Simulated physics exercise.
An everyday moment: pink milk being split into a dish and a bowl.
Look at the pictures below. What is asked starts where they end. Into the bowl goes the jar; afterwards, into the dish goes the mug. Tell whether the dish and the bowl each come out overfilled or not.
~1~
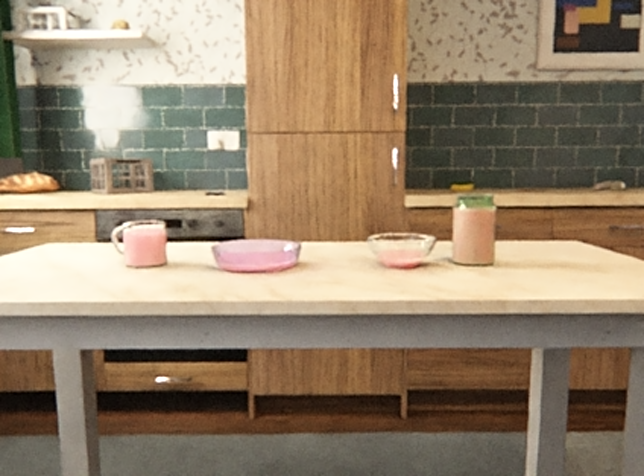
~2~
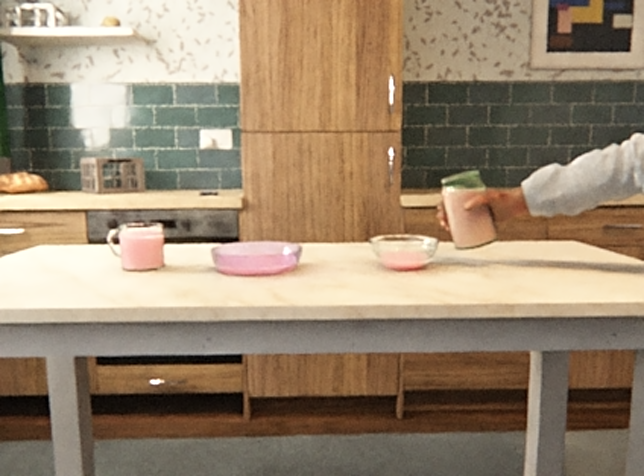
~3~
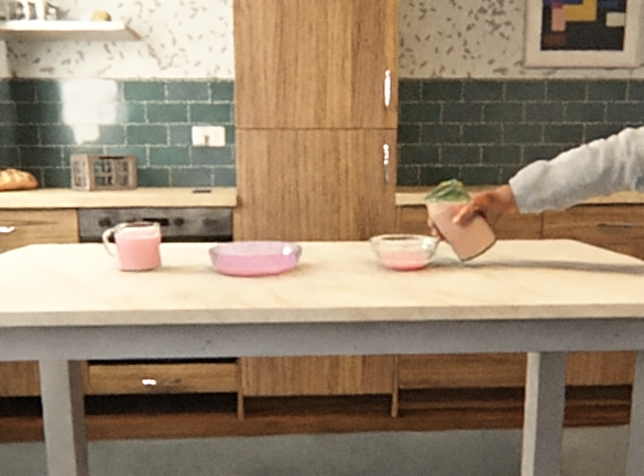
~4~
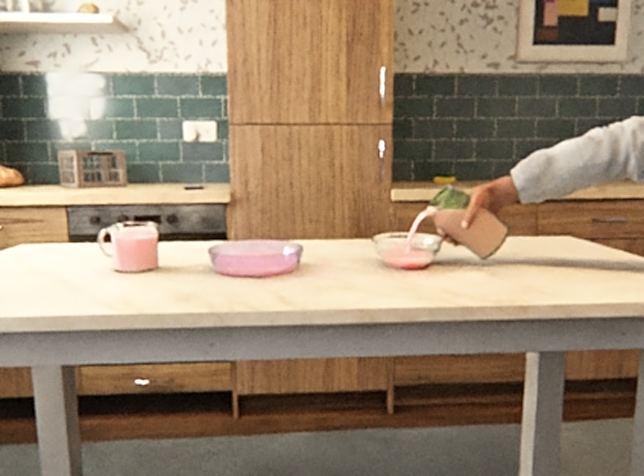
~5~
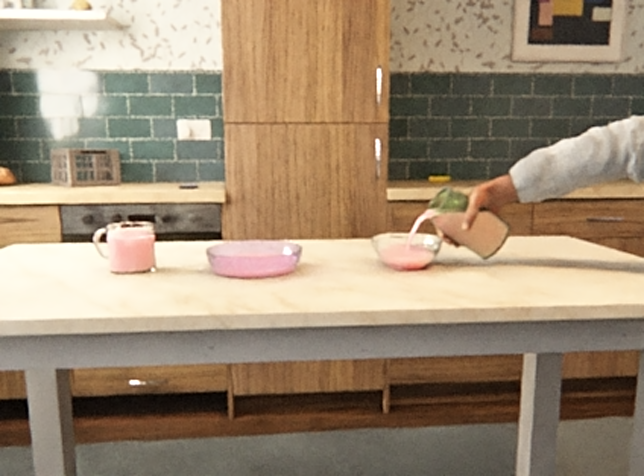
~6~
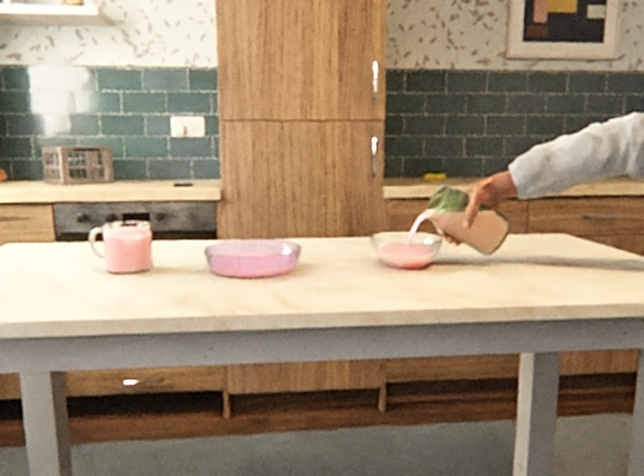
The dish is going to be big enough for that pour; the bowl is going to be too small for that pour.
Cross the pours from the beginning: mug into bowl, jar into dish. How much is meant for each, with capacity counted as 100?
Respectively, 80 and 90 percent of capacity.
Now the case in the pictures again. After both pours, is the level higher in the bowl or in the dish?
The bowl.
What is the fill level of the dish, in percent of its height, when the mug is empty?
60%, roughly.
A moment on, the bowl is about three quarters full.
Further on, the bowl is full to the brim and overflowed.
When it is over, the dish is about two thirds full; the bowl is full to the brim and overflowed.
